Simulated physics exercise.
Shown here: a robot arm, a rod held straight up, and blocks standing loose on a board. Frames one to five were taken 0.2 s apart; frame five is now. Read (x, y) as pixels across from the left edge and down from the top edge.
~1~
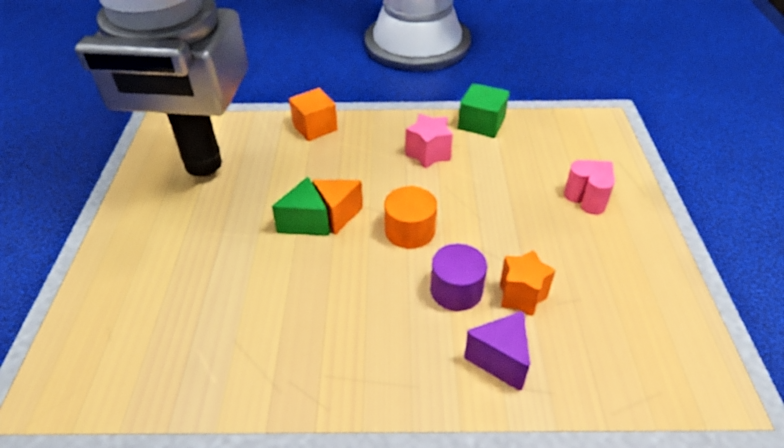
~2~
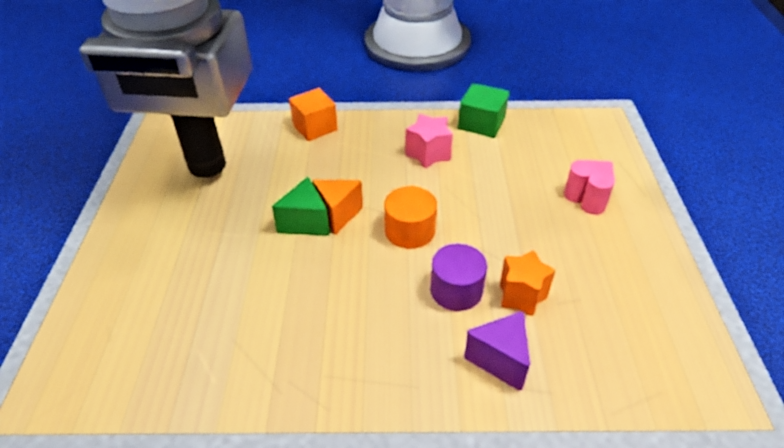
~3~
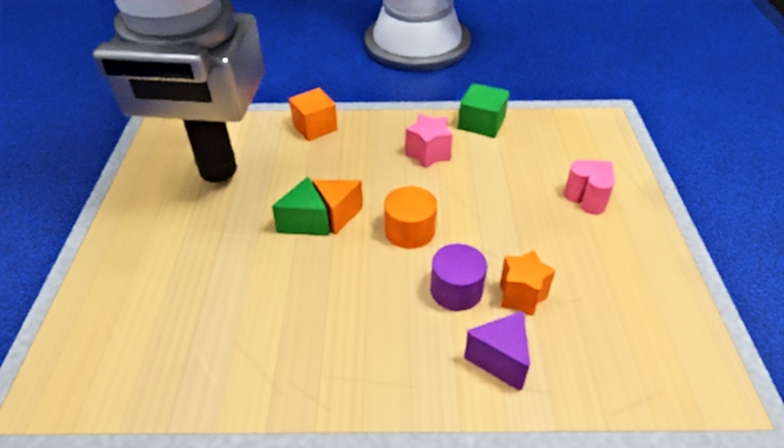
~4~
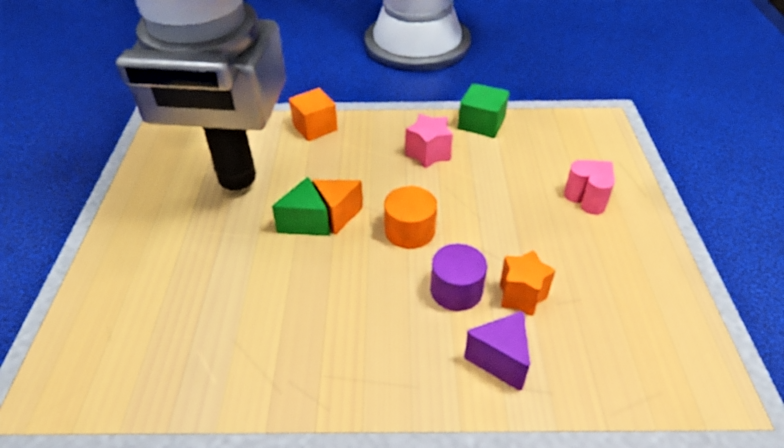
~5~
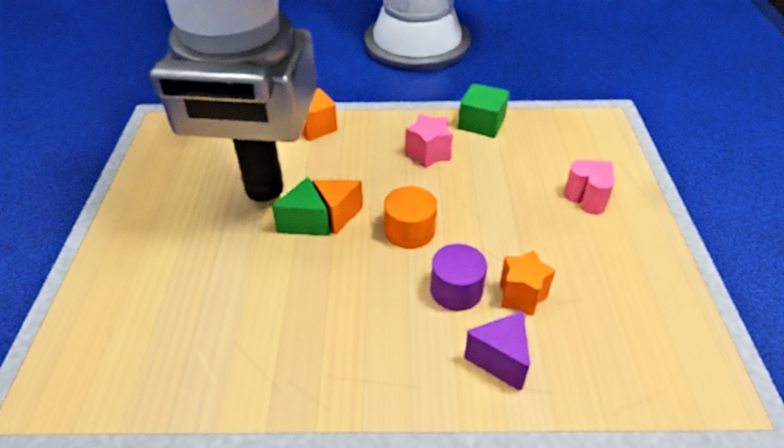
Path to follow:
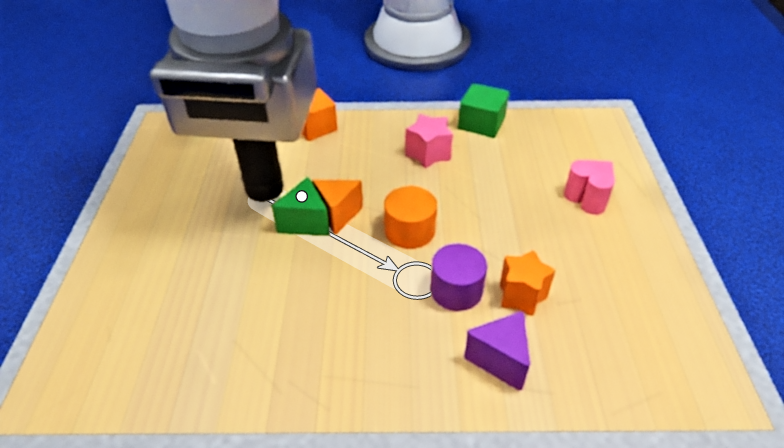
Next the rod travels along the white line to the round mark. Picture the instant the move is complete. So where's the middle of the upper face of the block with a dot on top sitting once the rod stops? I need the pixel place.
My estimate: (433, 284).
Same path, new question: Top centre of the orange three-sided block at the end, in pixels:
Roughly at (357, 188).
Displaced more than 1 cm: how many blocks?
Three or more blocks.
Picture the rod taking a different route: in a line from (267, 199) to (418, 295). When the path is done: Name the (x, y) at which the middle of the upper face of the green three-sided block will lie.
Located at (449, 294).
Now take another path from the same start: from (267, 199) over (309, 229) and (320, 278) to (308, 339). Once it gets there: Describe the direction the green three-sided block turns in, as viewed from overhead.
That block twists counter-clockwise.
Drawn move, from (267, 199) to (417, 280); the dot is on the green three-sided block.
What follows on the original path. One third of the way, rod at (311, 215); green three-sided block at (336, 214); orange three-sided block at (352, 188).
Two thirds of the way, rod at (363, 243); green three-sided block at (392, 243); orange three-sided block at (357, 188), turned 20° anticlockwise.
At the end, rod at (417, 271); green three-sided block at (433, 284), turned 25° clockwise; orange three-sided block at (357, 188), turned 20° anticlockwise; orange circular block still; purple circular block at (480, 270).
